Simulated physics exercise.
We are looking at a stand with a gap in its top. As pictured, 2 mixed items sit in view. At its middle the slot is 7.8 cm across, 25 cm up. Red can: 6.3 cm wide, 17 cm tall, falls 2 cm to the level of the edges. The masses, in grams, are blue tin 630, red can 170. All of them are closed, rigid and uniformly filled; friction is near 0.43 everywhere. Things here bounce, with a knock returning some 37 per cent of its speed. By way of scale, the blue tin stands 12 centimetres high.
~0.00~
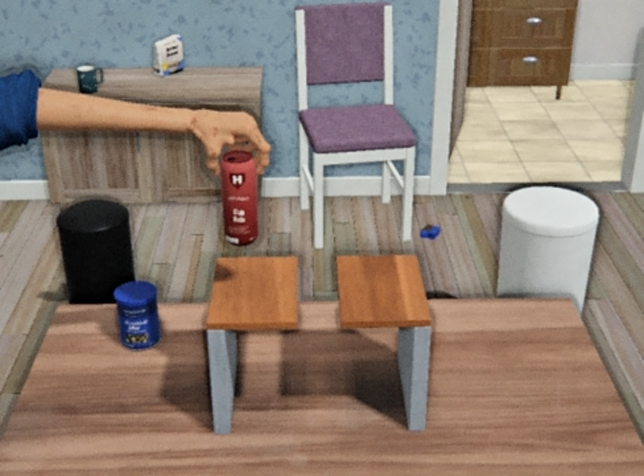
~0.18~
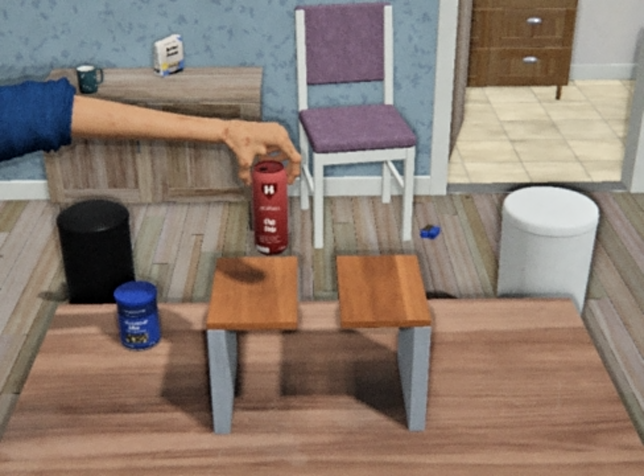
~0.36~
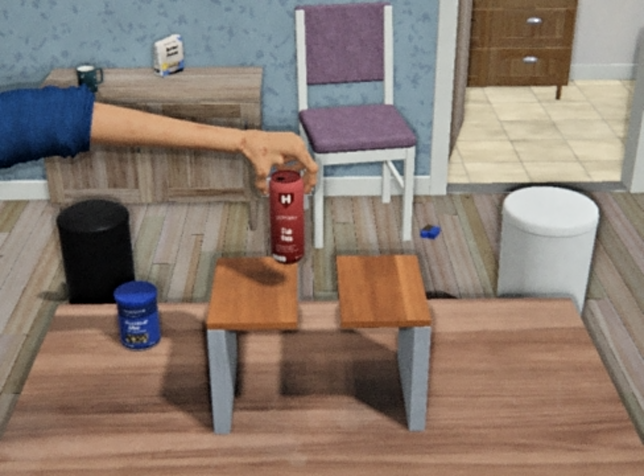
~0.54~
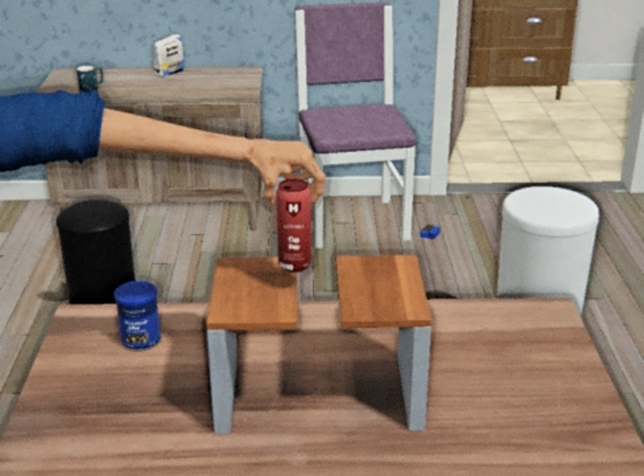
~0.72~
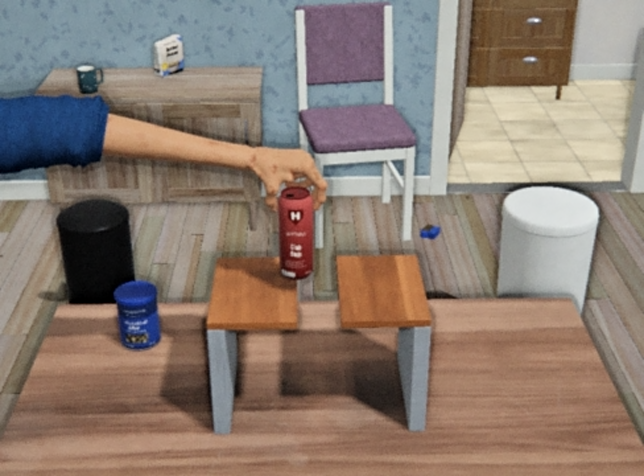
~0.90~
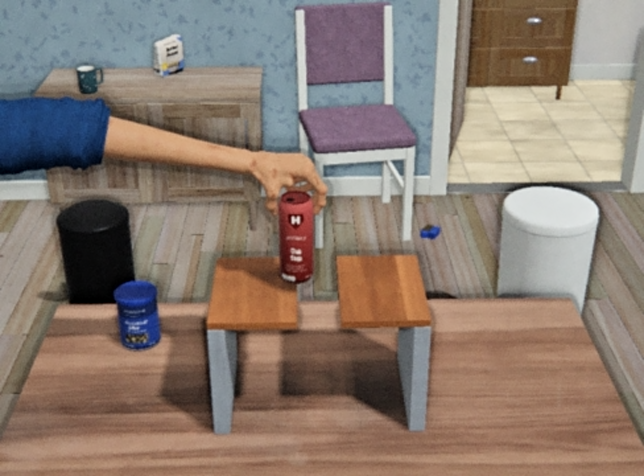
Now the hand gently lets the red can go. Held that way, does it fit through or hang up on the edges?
It is left up high.
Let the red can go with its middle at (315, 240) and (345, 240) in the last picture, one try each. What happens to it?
Attempt 1: Passed; attempt 2: Held.
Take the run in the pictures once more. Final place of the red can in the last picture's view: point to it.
Roughly (346, 272).
After 1.10 s, red can slid 2 cm near (296, 247).
After 1.60 s, red can leaning 39° near (325, 257).
After 1.70 s, red can on its side near (343, 269).
After 1.80 s, as before.
At rest (2.3 s), tipped over on the stand or table, red can; blue tin in place, give or take 4 cm. Seen from the same camera at the end, red can near (346, 272). The can stays on top.
